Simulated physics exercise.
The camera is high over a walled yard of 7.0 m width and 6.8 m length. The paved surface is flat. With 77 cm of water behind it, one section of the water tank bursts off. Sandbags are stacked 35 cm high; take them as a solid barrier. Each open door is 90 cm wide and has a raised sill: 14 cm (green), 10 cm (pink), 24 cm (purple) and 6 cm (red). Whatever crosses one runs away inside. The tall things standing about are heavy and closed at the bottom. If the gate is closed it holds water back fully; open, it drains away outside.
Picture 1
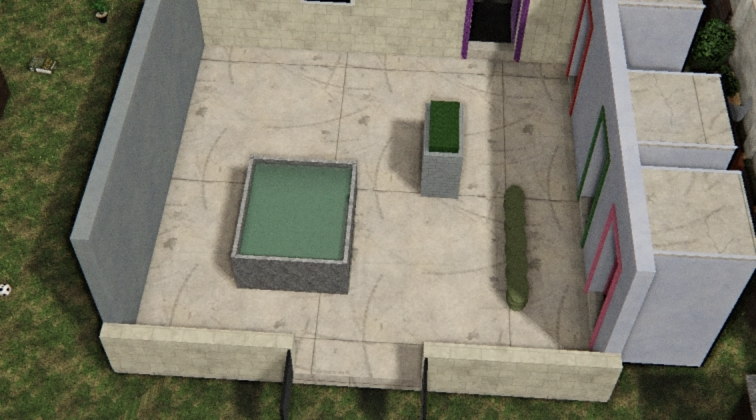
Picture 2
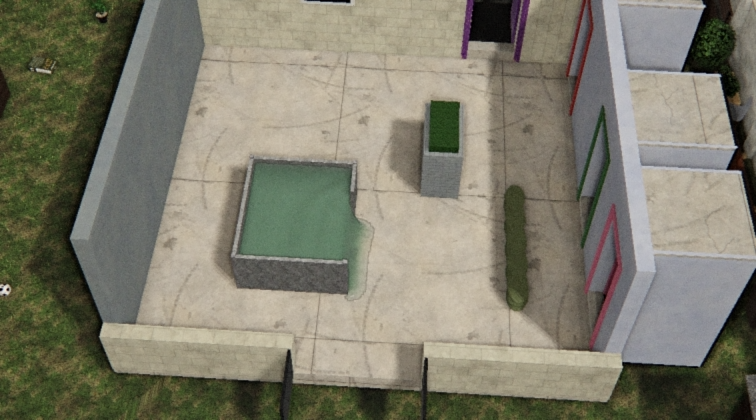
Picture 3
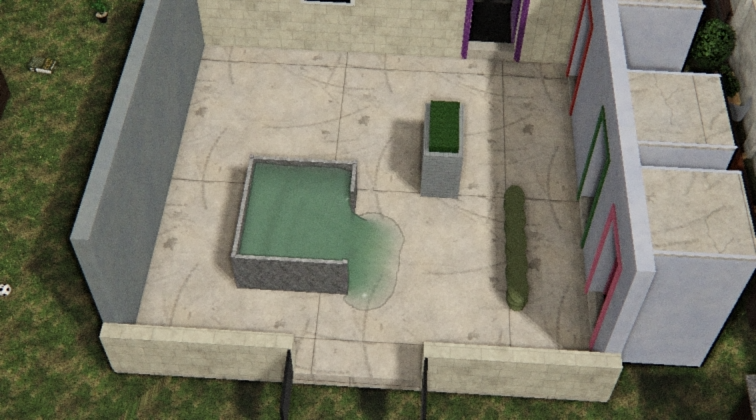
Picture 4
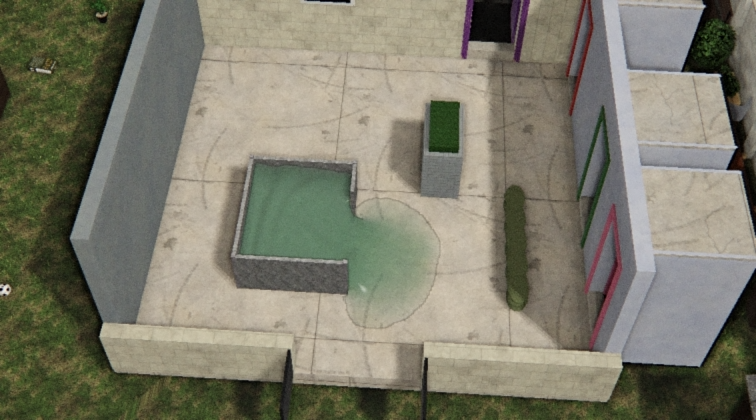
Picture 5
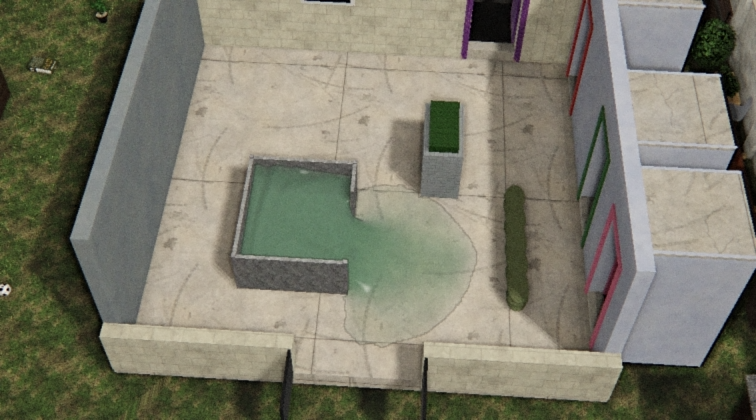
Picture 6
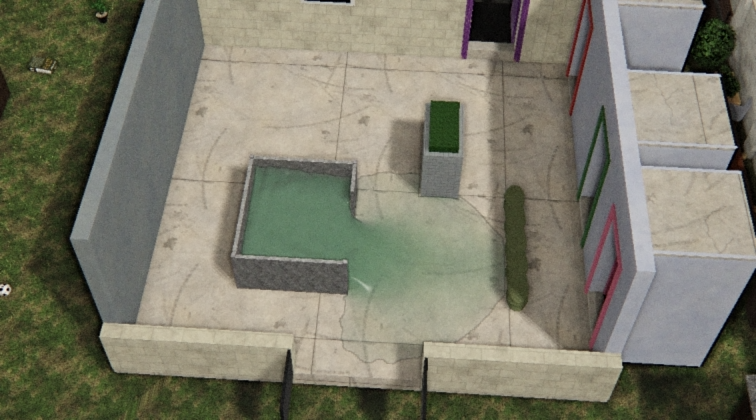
A walled, paved yard edged by grass is seen from high above by a camera that stays still. A grey stone tank of green water stands left of centre, with a planter topped in green and a long, low dark-green barrier to its right, and purple, red, green and pink trim around the openings. The tank's right side opens, and water pours out, spreading rightward across the paving in a widening, rounded sheet to the low barrier.
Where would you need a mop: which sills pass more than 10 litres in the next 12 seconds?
The water let in: At the green door it does not reach the limit; at the pink door it goes over the limit; at the purple door it stays under the limit; at the red door it passes the limit.
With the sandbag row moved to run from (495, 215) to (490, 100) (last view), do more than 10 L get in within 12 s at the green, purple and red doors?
Against that limit: Green above, purple below, red over.
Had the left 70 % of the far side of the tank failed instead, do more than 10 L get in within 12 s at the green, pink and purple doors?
Against that limit: Green below, pink below, purple under.
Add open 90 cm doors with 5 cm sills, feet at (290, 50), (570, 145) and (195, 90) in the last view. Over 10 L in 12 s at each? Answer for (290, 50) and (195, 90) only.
In turn: Under, above.
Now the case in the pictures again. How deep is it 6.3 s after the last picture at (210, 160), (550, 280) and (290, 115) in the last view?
About 0, 5 and 1 cm.
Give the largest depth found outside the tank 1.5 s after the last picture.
About 48 cm.
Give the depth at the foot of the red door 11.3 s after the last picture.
Roughly 7.0 cm deep.
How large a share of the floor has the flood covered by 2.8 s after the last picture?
Near 45 per cent is wet.
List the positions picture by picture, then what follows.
In the first frame, still water, 77 cm deep, in the water tank at (297, 211).
In the second frame, the front is at (356, 295), 0.8 m from the gap at (347, 248); 0.4 m2 of floor is under water; 77 cm left at the back of the water tank.
In the third frame, the front is at (367, 305), 1.0 m from the gap at (347, 248); 1.2 m2 of floor is under water; 76 cm left at the back of the water tank.
In the fourth frame, the front is at (434, 242), 1.5 m from the gap at (347, 250); 2.7 m2 of floor is under water; 68 cm left at the back of the water tank.
In the fifth frame, the front is at (470, 250), 2.0 m from the gap at (347, 250); 4.5 m2 of floor is under water; 66 cm left at the back of the water tank.
In the sixth frame, the front is at (503, 288), 2.6 m from the gap at (347, 249); 6.4 m2 of floor is under water; 65 cm left at the back of the water tank.
Then, 0.7 s after the last picture water covers 20 % of the floor and is deepest (42 cm) near (496, 281); green door not reached, pink door not reached, purple door not reached, red door not reached.
Then, 1.5 s after the last picture water covers 30 % of the floor and is deepest (48 cm) near (593, 376); green door not reached, pink door 15 cm at the sill, 0 L in, purple door not reached, red door not reached.
Then, 2.8 s after the last picture water covers 45 % of the floor and is deepest (25 cm) near (569, 375); green door 4 cm at the sill, 0 L in, pink door 18 cm at the sill, 38 L in, purple door 16 cm at the sill, 0 L in, red door 5 cm at the sill, 0 L in.
Then, 6.3 s after the last picture water covers 70 % of the floor and is deepest (16 cm) near (568, 81); green door 4 cm at the sill, 0 L in, pink door 10 cm at the sill, 75 L in, purple door 11 cm at the sill, 0 L in, red door 14 cm at the sill, 91 L in.
Then, 11.3 s after the last picture water covers 95 % of the floor and is deepest (8 cm) near (254, 135); green door 3 cm at the sill, 0 L in, pink door 4 cm at the sill, 76 L in, purple door 6 cm at the sill, 0 L in, red door 7 cm at the sill, 146 L in.
